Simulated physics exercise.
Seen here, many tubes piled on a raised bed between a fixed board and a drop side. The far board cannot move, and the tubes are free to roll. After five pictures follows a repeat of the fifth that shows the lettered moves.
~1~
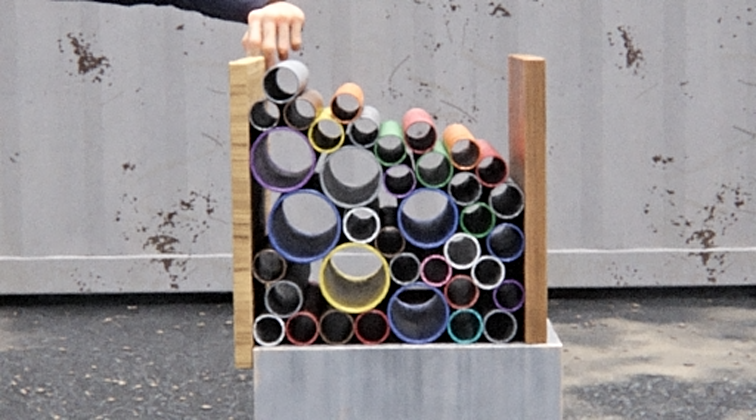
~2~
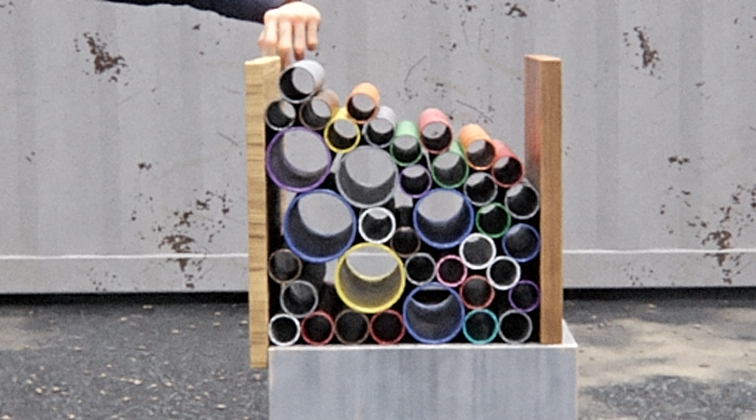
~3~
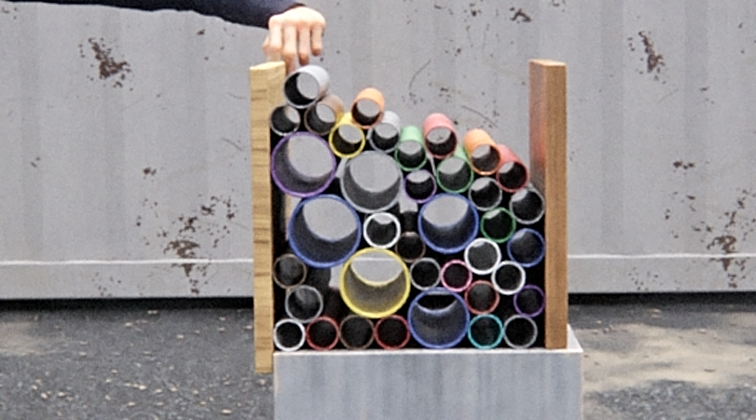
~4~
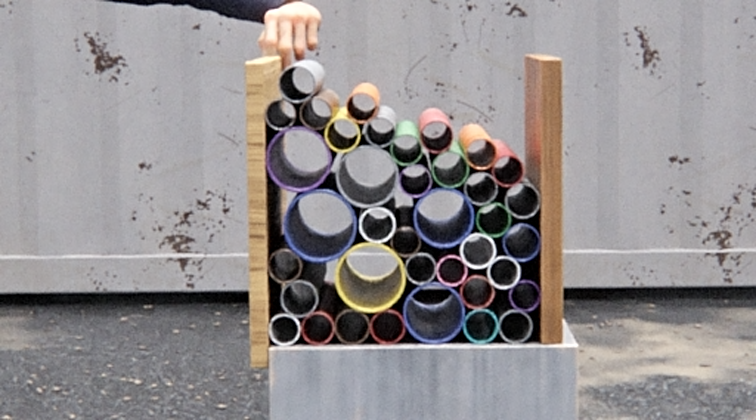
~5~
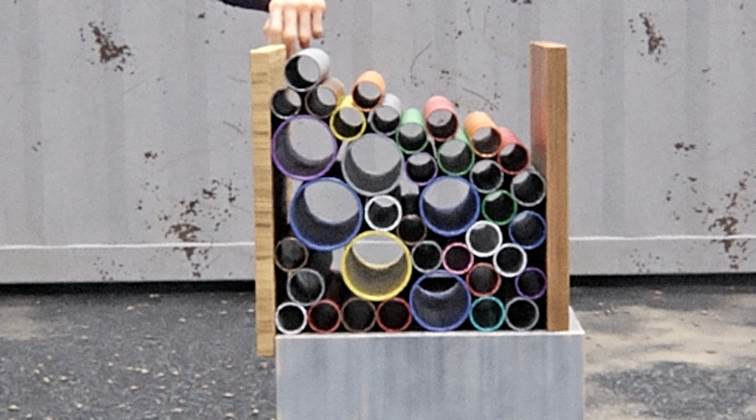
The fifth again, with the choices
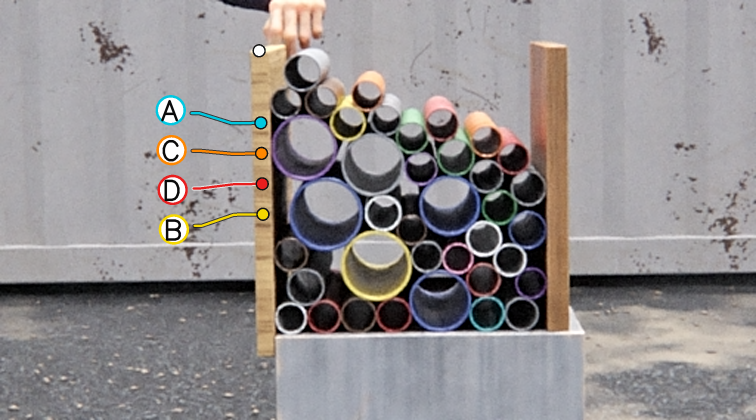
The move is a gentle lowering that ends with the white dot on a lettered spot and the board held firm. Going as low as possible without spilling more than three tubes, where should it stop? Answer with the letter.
Down to D.
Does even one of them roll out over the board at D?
At D: Yes.
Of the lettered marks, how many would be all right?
Three of the four.
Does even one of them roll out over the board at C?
Yes.
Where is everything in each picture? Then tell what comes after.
The first frame shows a turquoise tube (465, 326); a blue tube (304, 226); a brown tube (390, 242).
The second frame shows a brown tube (406, 243); a blue tube (444, 218).
The third frame shows a grey tube (485, 194); a grey tube (527, 206).
The fourth frame shows a grey tube (297, 84); side board (269, 200).
The fifth frame shows a white tube (291, 318); a turquoise tube (487, 314); a blue tube (326, 214).
On the marked copy, A at (261, 123); B at (263, 214); C at (262, 154); D at (262, 184); the white dot at (259, 51).
With D. Early on, top of the board (270, 111).
Further on, top of the board (272, 180).
At the end, top of the board (272, 183), two out over the board.
As for the rest, A none out over the board; B more than three out over the board; C two out over the board.
